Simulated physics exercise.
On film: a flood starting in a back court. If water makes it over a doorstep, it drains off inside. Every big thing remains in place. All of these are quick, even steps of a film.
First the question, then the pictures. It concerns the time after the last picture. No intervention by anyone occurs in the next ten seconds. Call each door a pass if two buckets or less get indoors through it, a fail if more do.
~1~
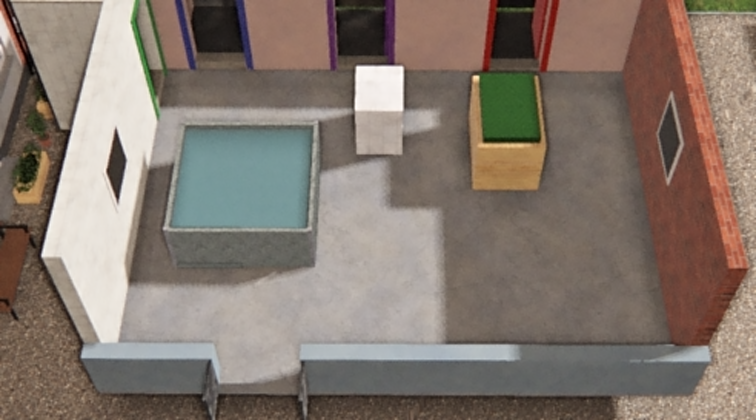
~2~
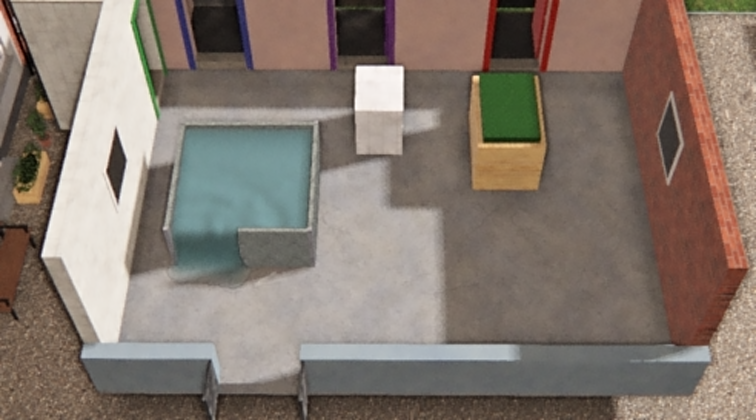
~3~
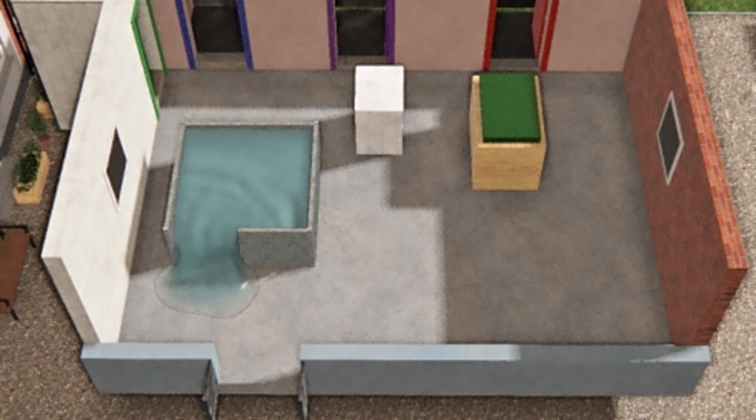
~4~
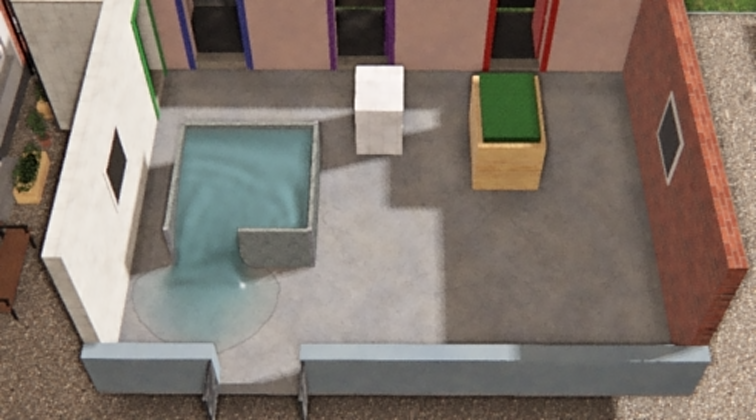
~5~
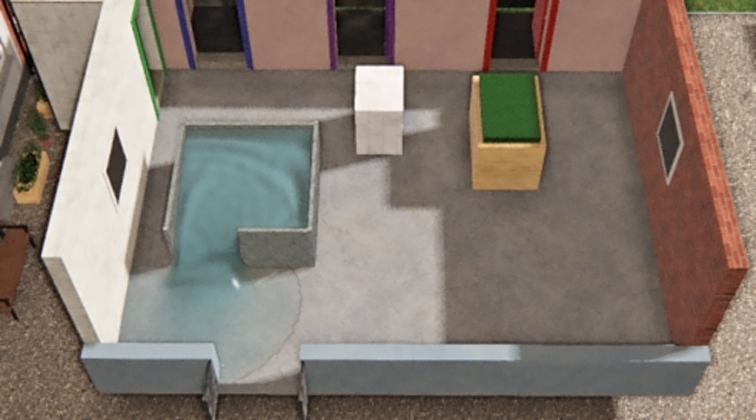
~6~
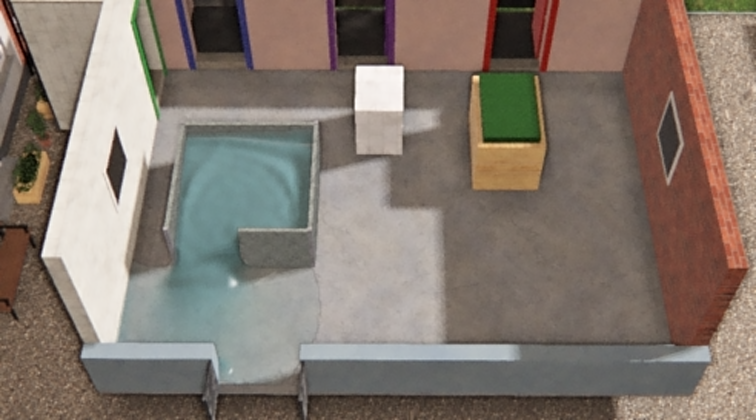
Blue door: Pass, red door: Pass, purple door: Pass, green door: Pass.
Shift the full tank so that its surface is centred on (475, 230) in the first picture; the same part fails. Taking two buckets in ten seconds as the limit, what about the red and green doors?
Red exceeds the limit, green falls short.
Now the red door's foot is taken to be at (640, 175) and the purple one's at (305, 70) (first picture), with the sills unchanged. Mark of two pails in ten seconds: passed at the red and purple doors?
Looking at it, red door fails to reach the limit, and purple door fails to reach the limit.
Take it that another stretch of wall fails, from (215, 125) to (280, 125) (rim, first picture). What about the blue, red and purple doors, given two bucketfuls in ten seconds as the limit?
My reading: The blue door goes over; the red door lets less in; the purple door floods.
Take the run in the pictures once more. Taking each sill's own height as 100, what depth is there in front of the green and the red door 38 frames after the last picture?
50 and 0 %, in that order.
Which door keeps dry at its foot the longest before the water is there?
Answer - the door marked red.
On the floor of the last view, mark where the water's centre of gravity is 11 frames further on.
I'd say around (229, 253).
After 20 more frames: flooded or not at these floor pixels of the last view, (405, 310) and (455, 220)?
First spot soaked, second spot spared.
A moment on, water covers 10 % of the floor; the blue door not reached, the red door not reached, the purple door not reached, the green door not reached.
Next, water covers 15 % of the floor; the blue door not reached, the red door not reached, the purple door not reached, the green door not reached.
Then, water covers 40 % of the floor; the blue door wet at the sill, nothing in, the red door not reached, the purple door not reached, the green door wet at the sill, nothing in.
Later, water covers 70 % of the floor; the blue door under two buckets in, the red door not reached, the purple door wet at the sill, nothing in, the green door wet at the sill, nothing in.
In the end, water covers 95 % of the floor; the blue door under two buckets in, the red door under two buckets in, the purple door wet at the sill, nothing in, the green door wet at the sill, nothing in.
